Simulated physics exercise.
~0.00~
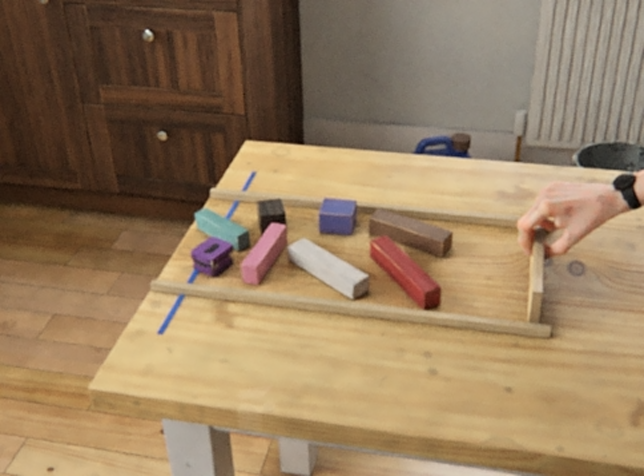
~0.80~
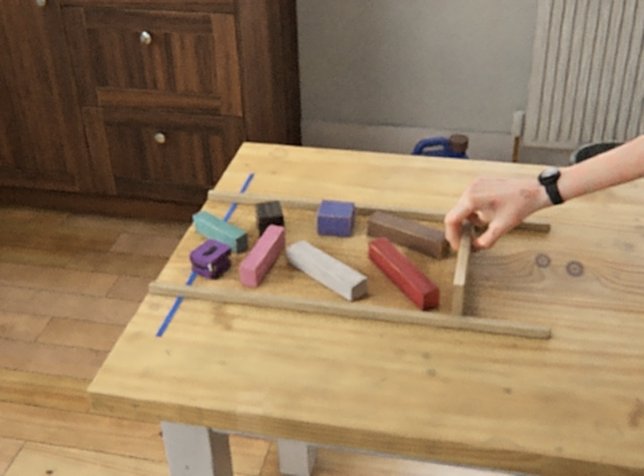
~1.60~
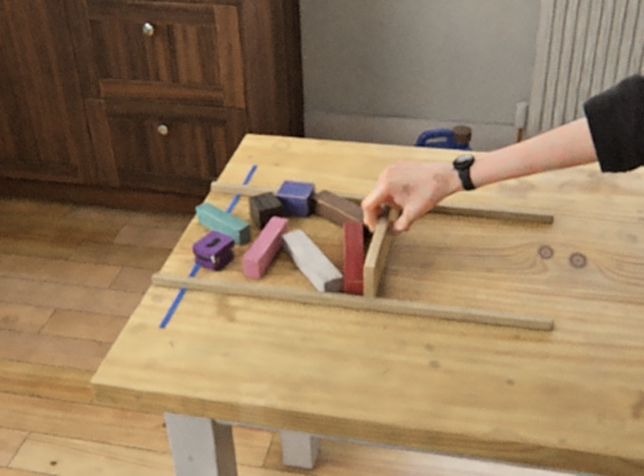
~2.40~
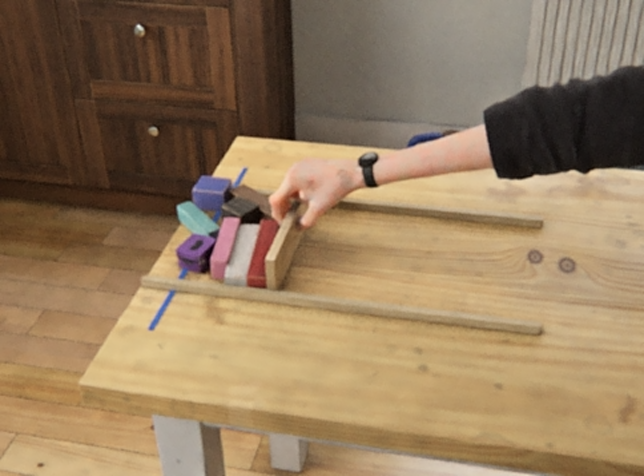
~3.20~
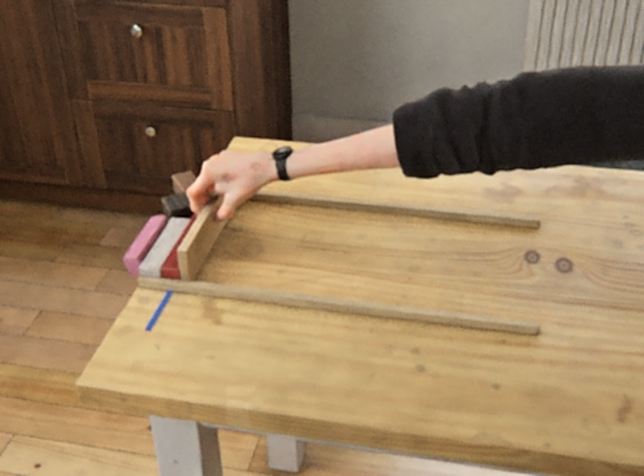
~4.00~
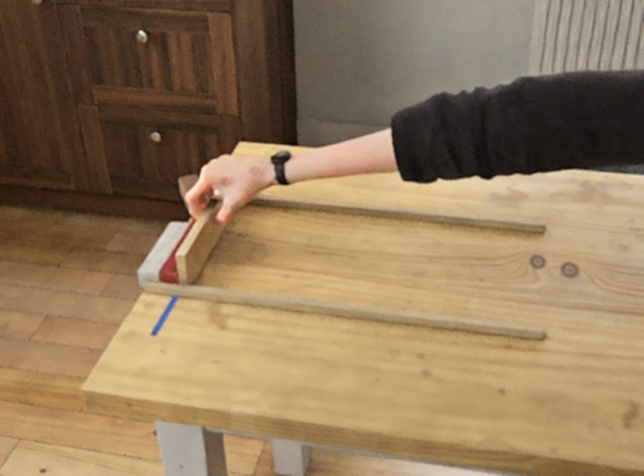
A hand pushed a wooden board leftward between two rails on a table, bunching up the colourful blocks and shoving them past the blue tape until most, including the pink bar, were gone over the edge, leaving the white and red ones against the board.
